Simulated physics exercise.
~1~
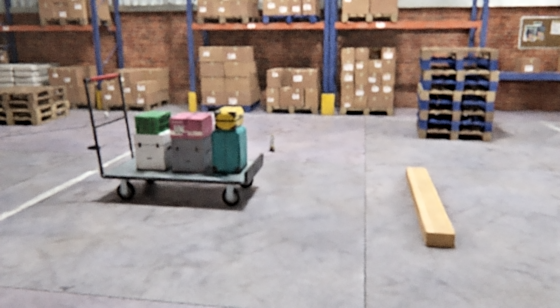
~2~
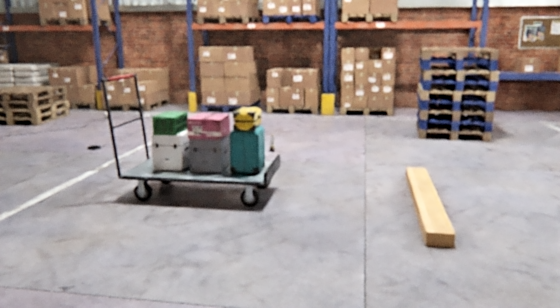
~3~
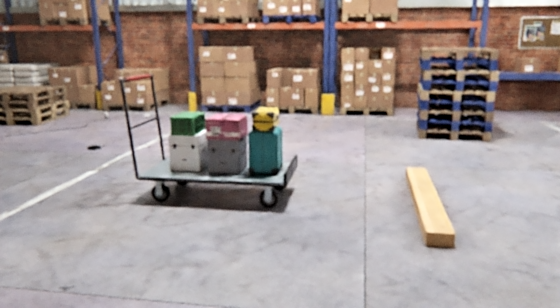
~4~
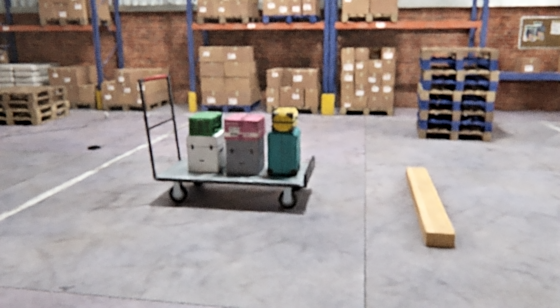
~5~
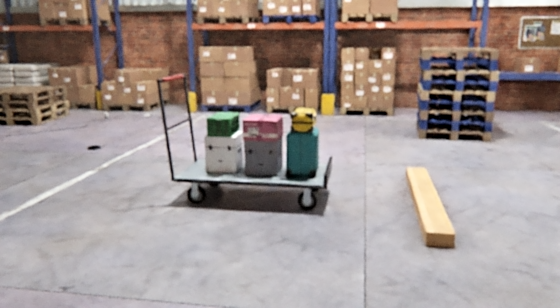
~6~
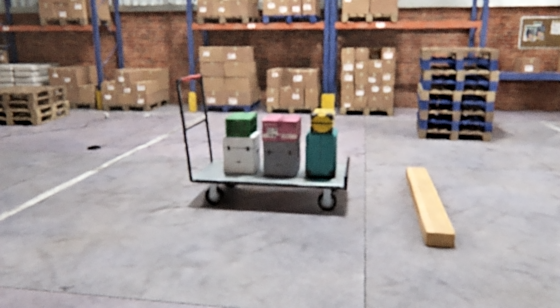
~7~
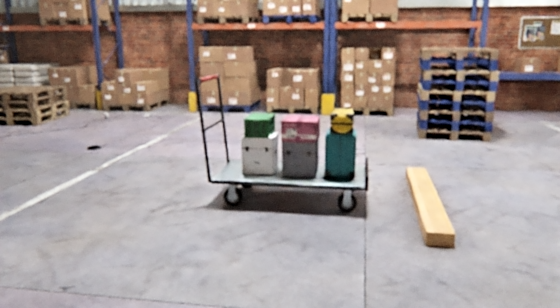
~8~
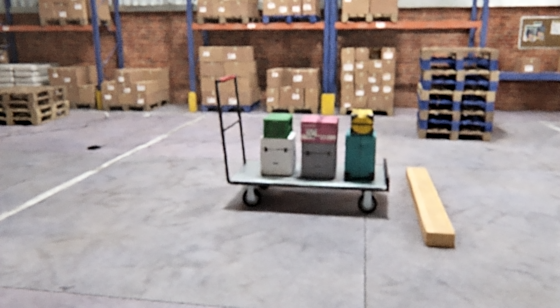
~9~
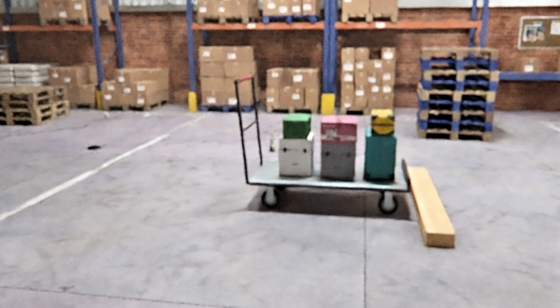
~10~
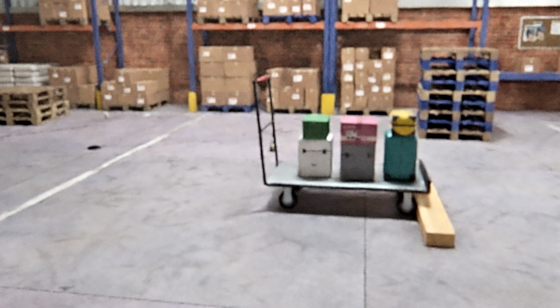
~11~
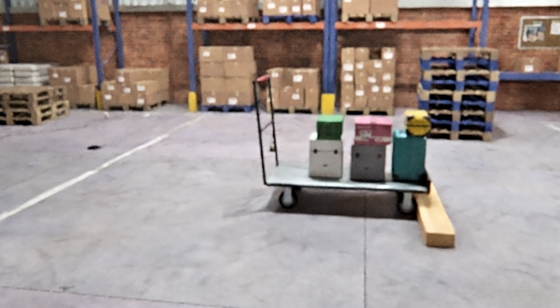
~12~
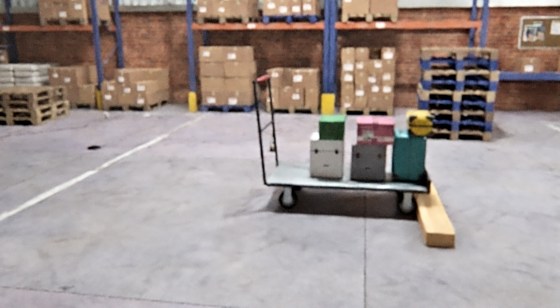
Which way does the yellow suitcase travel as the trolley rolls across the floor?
The yellow suitcase travels to the right, riding on top of the teal suitcase.
